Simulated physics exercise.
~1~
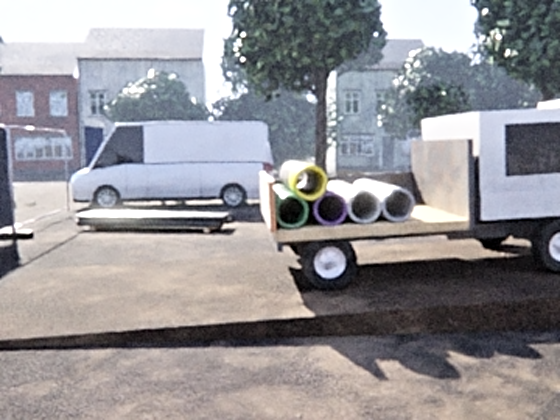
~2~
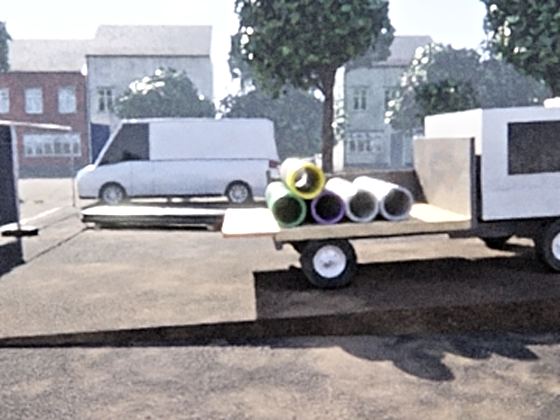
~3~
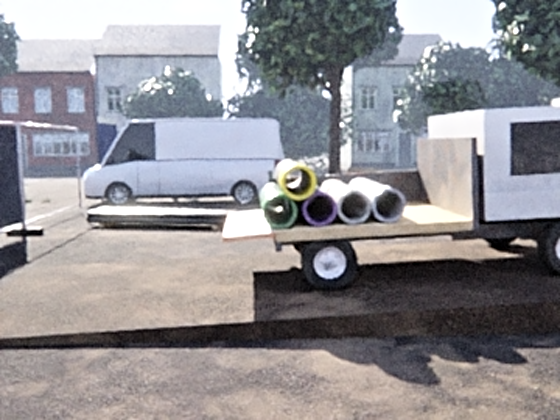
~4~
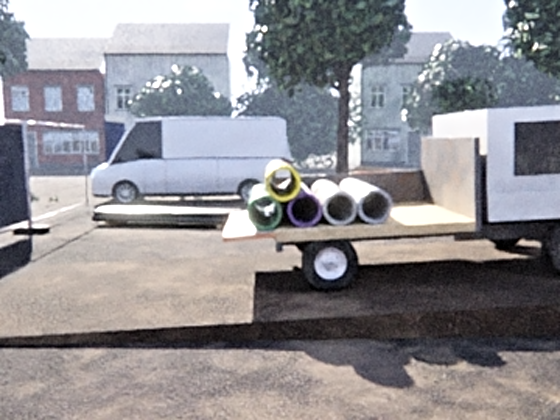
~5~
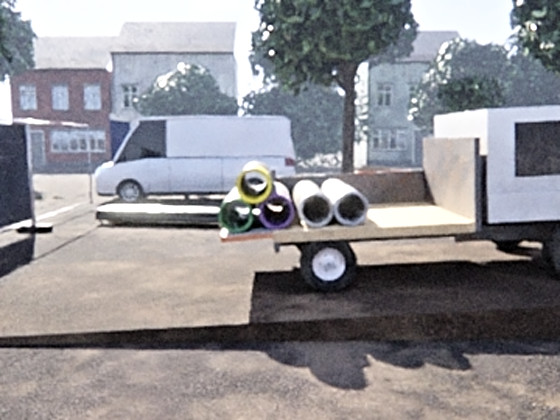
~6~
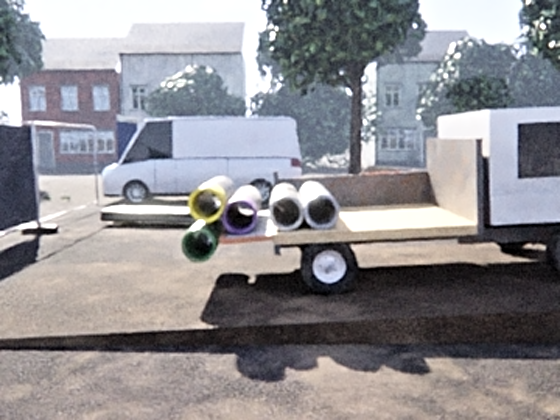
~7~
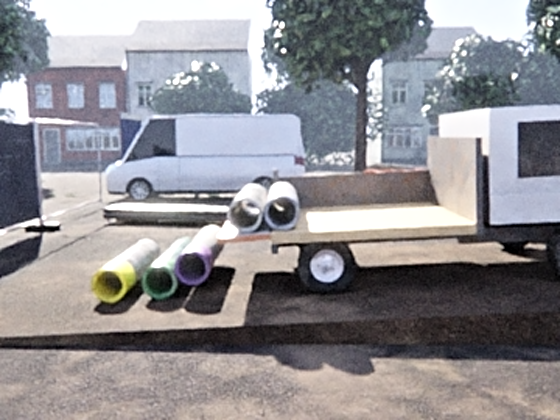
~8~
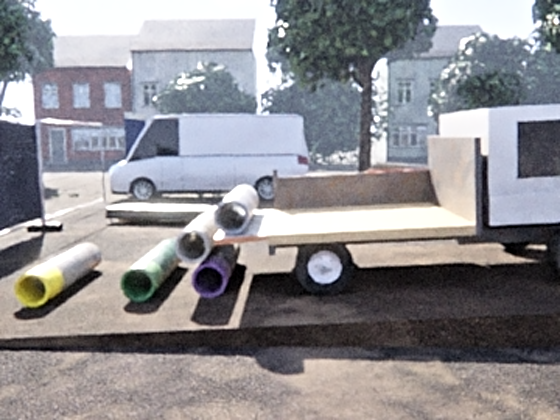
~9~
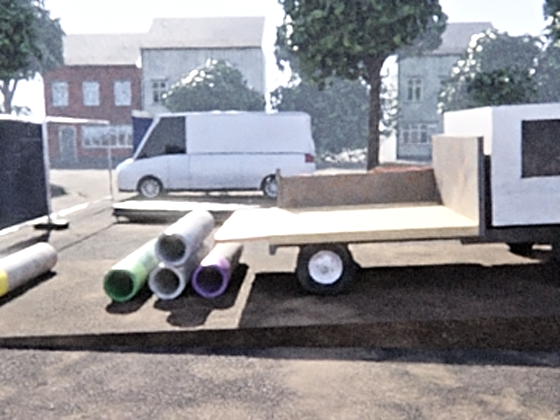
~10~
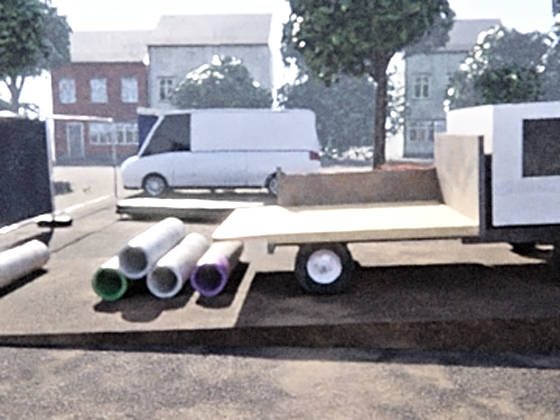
Five concrete pipes, three with yellow, green and purple ends, roll left along a pickup's bed and over its lowered tailgate, dropping onto the ground. The yellow one rolls farthest left, while the others end up clustered beside the emptied bed, one resting on top.
